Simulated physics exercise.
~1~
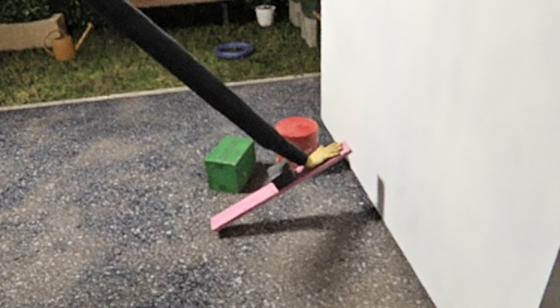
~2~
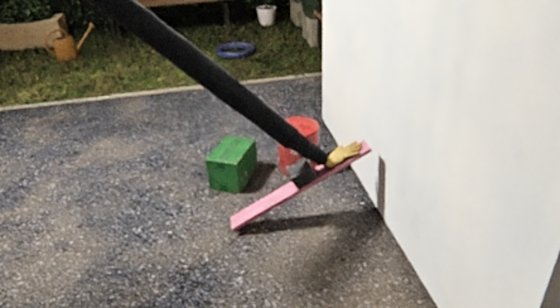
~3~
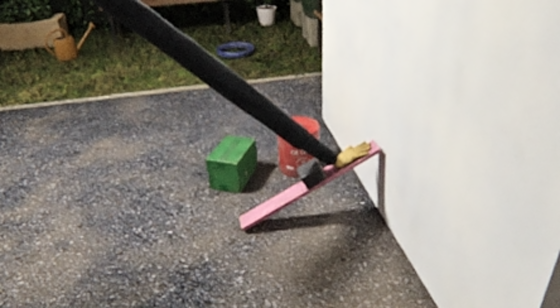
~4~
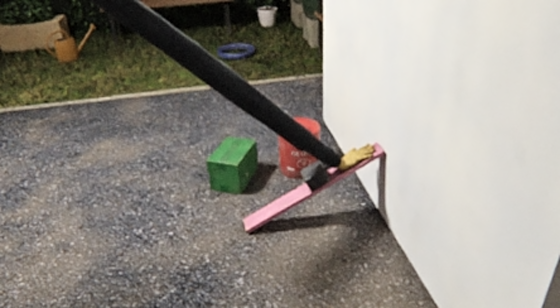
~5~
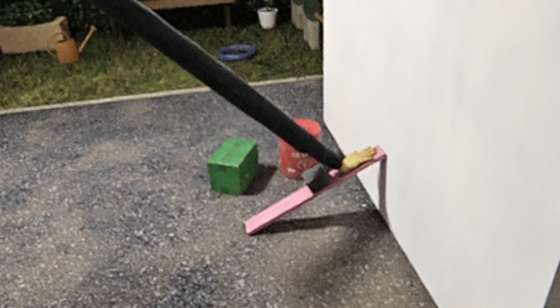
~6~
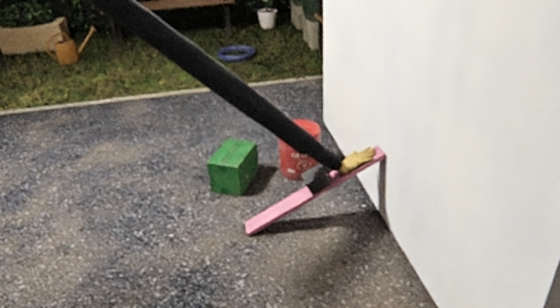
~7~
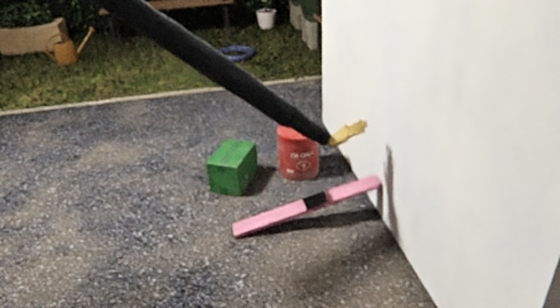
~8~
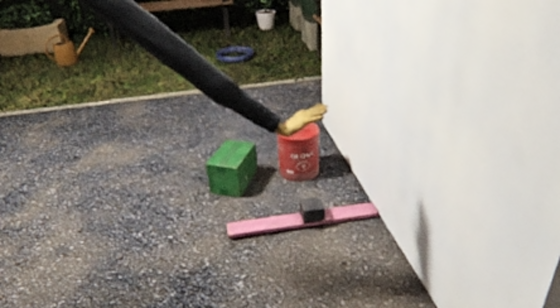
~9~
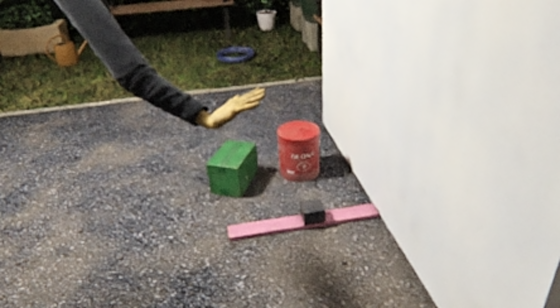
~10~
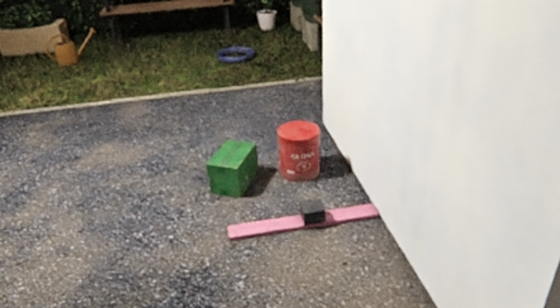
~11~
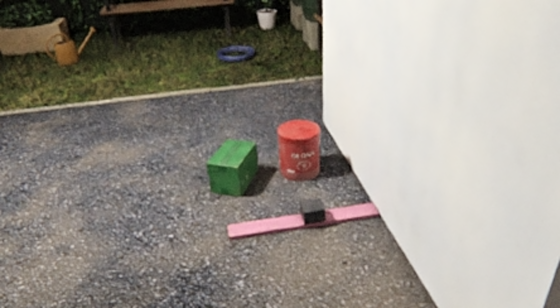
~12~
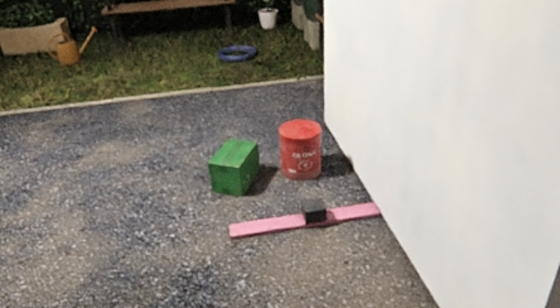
The video shows a gloved hand leaning a pink plank with a dark block on it against a white wall, beside a green box and a red pail. The hand lets go and withdraws, and the plank slides down until it lies flat on the ground.
